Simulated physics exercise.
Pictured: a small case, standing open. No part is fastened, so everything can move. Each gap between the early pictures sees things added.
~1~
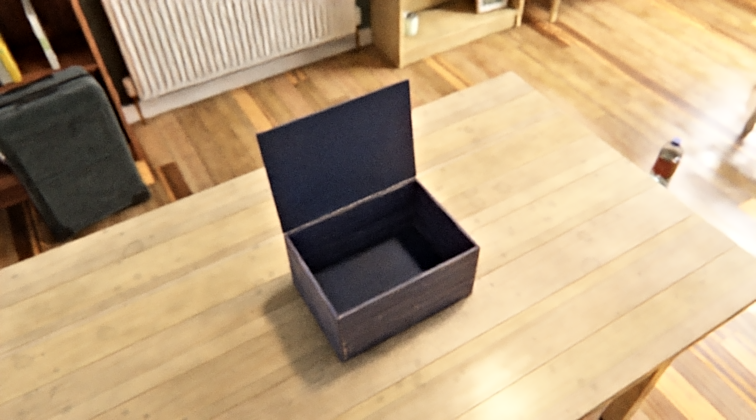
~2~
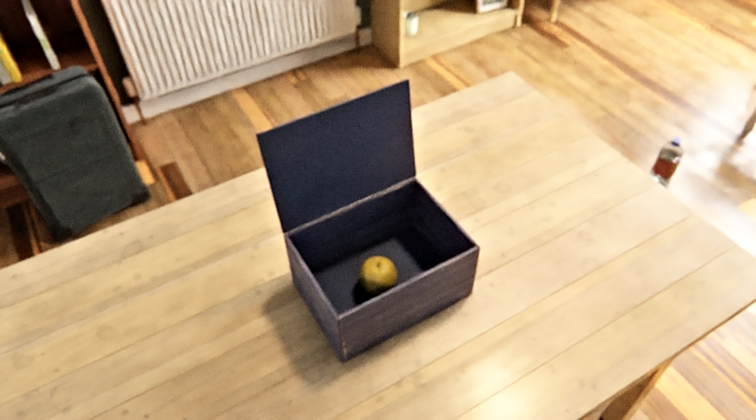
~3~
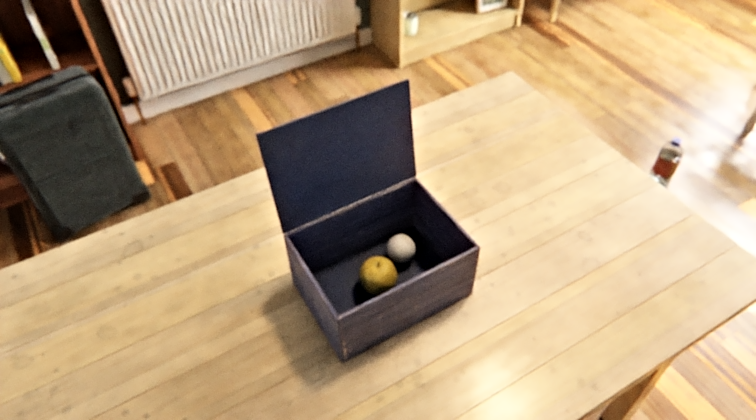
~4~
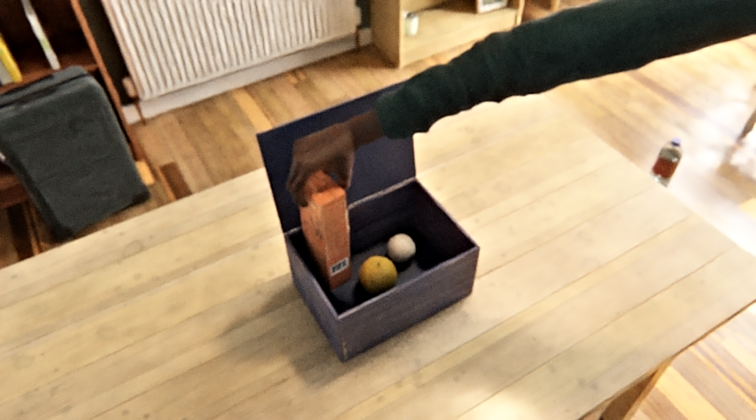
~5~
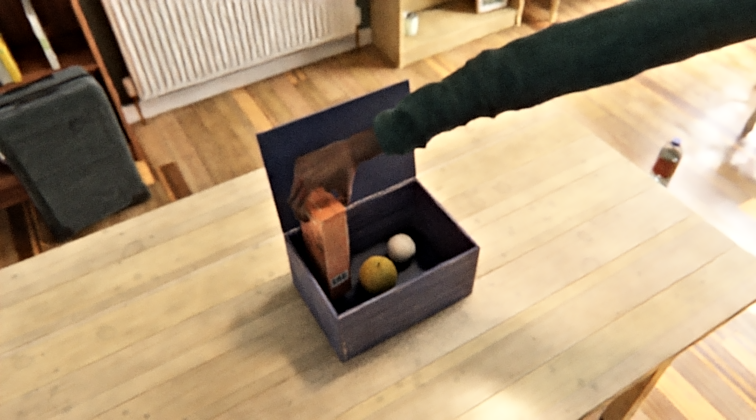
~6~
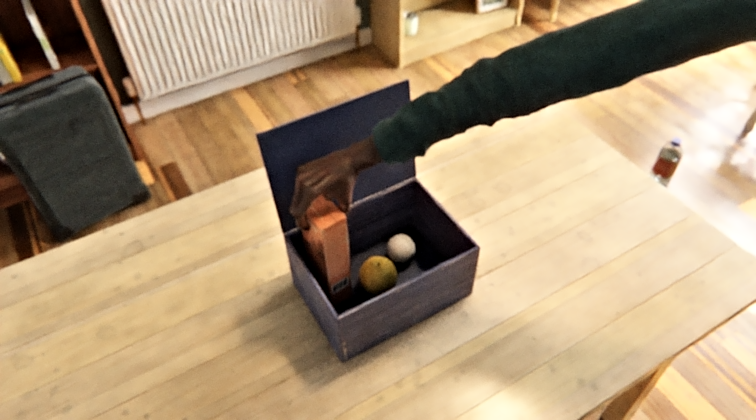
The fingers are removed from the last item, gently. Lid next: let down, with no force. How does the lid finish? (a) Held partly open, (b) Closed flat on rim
Answer: A.
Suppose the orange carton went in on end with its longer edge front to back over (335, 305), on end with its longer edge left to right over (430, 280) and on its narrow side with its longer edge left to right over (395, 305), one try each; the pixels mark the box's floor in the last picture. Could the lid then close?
The lid stays partly open the first time, stays partly open the second time and goes all the way down the third time.
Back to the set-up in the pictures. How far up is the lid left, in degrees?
Measured angle - around 85°.
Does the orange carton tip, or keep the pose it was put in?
Simply put, the orange carton remains unturned.
Then, 1.10 s on from there, lid starting down.
Then, 2.30 s on from there, lid 81° above the rim.
Then, 4.30 s on from there, lid 82° above the rim.
In the end, lid 83° above the rim; all 3 unmoved. At the end, from the last picture's camera, orange carton near (326, 250).
